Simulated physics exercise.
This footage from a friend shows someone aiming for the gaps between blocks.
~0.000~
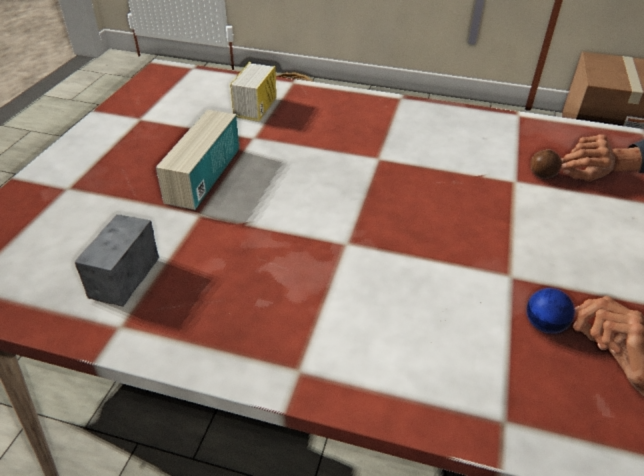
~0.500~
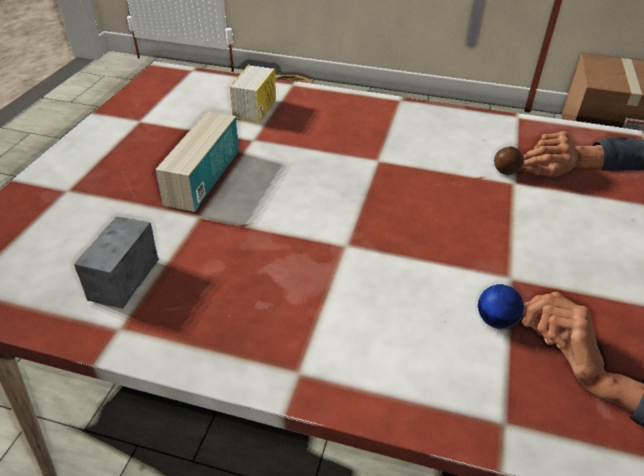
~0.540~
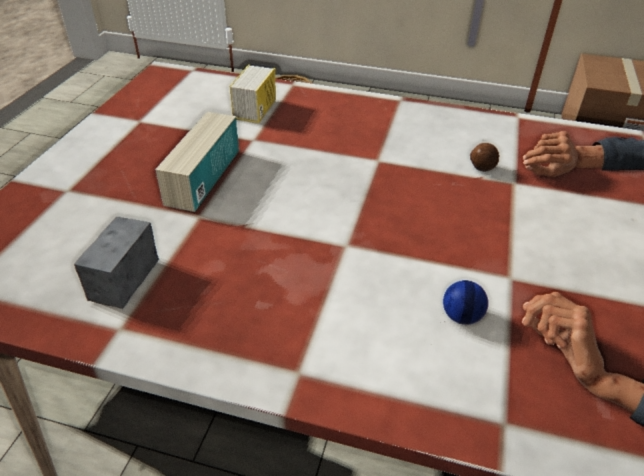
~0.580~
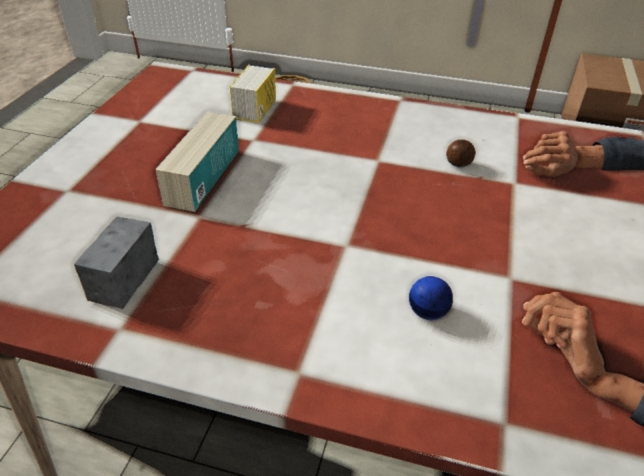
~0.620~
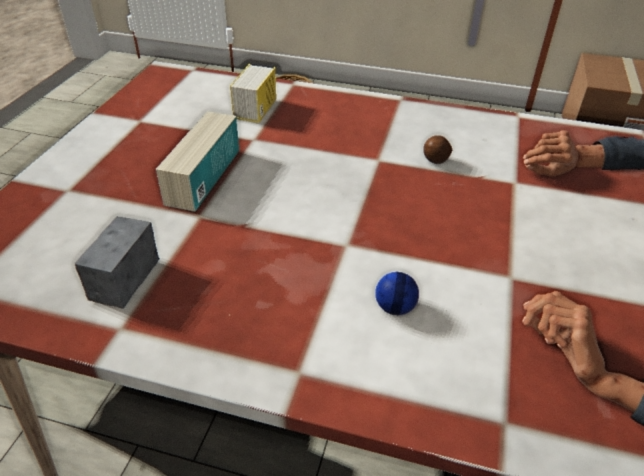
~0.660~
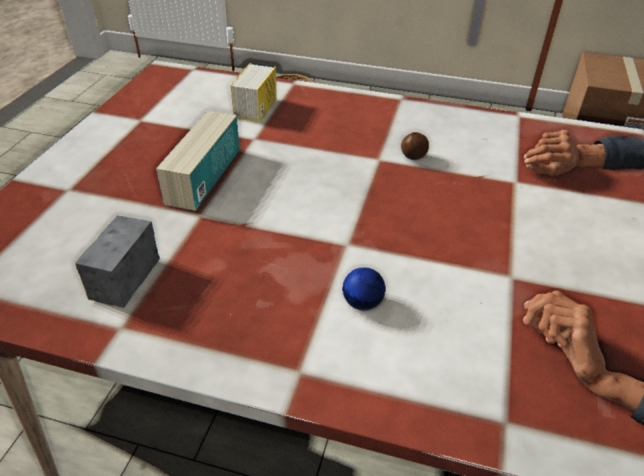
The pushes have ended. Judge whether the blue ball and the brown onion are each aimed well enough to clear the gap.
Blue ball - misses it; brown onion - clears it.
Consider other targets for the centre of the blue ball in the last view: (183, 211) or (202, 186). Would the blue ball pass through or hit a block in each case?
On the first aim it fits through; on the second it fails to get by.
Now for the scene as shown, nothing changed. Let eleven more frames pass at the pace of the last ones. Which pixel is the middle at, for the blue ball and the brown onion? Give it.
Expect the blue ball at about (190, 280), with the brown onion at about (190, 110).
After 0.98 s, blue ball coming back near (175, 269); brown onion heading on near (244, 121).
After 1.50 s, blue ball coming back near (211, 308); brown onion heading on near (32, 147).
After 1.94 s, blue ball coming back near (234, 335); brown onion heading on.
By the end (2.3 s), the blue ball is stopped; the brown onion gets between the blocks.
